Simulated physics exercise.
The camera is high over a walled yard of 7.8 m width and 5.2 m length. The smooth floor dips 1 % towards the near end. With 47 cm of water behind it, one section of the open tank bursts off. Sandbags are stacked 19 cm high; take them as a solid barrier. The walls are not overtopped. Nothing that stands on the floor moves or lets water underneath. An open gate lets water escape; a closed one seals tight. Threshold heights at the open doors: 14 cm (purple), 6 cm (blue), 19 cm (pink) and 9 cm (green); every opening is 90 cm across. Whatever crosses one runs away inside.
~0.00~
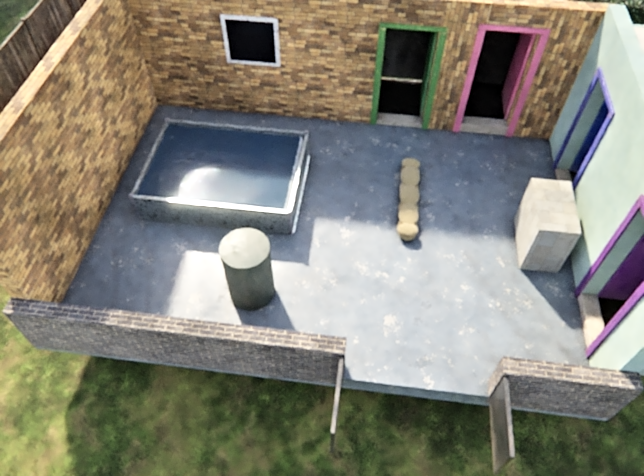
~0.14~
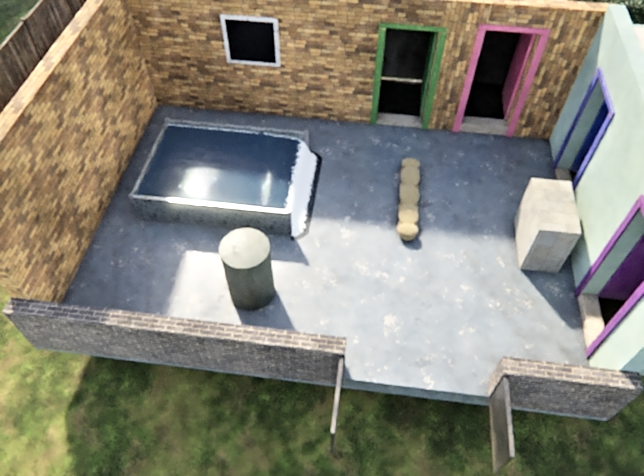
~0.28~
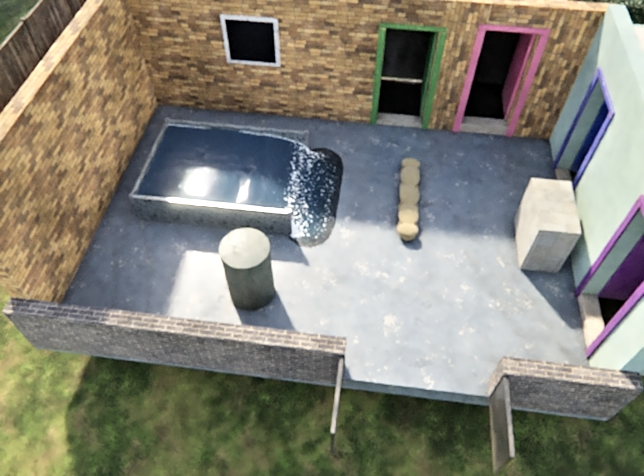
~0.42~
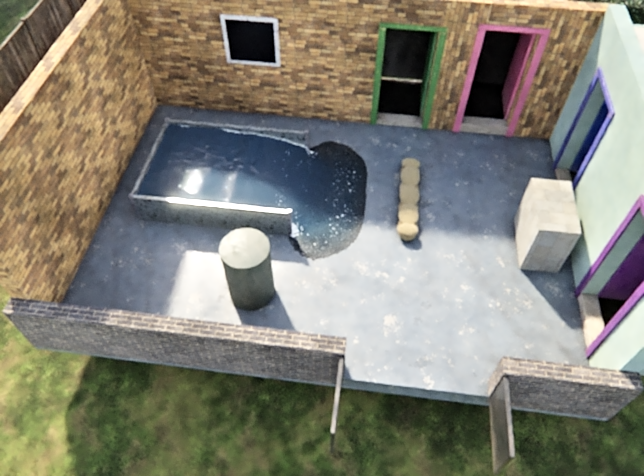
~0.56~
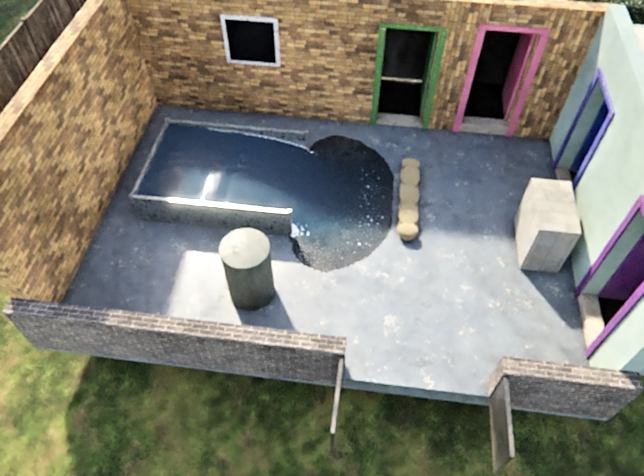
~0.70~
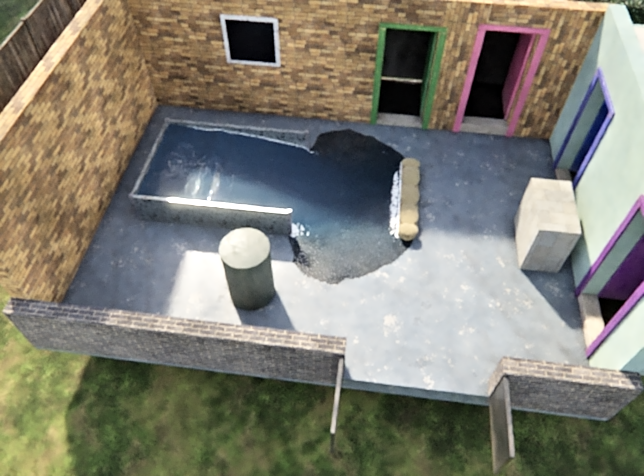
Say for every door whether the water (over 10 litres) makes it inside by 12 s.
The water let in: At the purple door it stays under the limit; at the blue door it exceeds the limit; at the pink door it does not reach the limit; at the green door it passes the limit.
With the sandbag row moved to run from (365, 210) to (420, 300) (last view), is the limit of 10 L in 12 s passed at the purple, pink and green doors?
Against that limit: Purple under, pink under, green below.
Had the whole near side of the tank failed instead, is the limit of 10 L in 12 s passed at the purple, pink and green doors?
Against that limit: Purple under, pink under, green below.
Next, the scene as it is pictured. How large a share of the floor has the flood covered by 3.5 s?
About 60 per cent.
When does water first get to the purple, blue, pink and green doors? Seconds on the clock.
Purple 2.4 s, blue 3.2 s, pink 1.8 s, green 1.3 s.
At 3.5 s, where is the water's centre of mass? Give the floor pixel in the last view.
Near (354, 207).
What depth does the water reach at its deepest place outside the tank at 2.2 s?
Up to some 30 cm.
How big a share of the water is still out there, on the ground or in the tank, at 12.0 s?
Roughly 62 in a hundred.
After 1.4 s water covers 25 % of the floor and is deepest (31 cm) near (390, 204); purple door not reached, blue door not reached, pink door not reached, green door 3 cm at the sill, 0 L in.
After 2.2 s water covers 45 % of the floor and is deepest (30 cm) near (390, 212); purple door not reached, blue door not reached, pink door 6 cm at the sill, 0 L in, green door 18 cm at the sill, 7 L in.
After 3.5 s water covers 60 % of the floor and is deepest (22 cm) near (390, 212); purple door 9 cm at the sill, 0 L in, blue door 10 cm at the sill, 0 L in, pink door 7 cm at the sill, 0 L in, green door 20 cm at the sill, 78 L in.
After 7.0 s water covers 80 % of the floor and is deepest (10 cm) near (576, 323); purple door 10 cm at the sill, 0 L in, blue door 9 cm at the sill, 32 L in, pink door 3 cm at the sill, 0 L in, green door 6 cm at the sill, 132 L in.
After 12.0 s water covers 95 % of the floor and is deepest (10 cm) near (56, 315); purple door 3 cm at the sill, 0 L in, blue door 4 cm at the sill, 39 L in, pink door 3 cm at the sill, 0 L in, green door 3 cm at the sill, 132 L in.
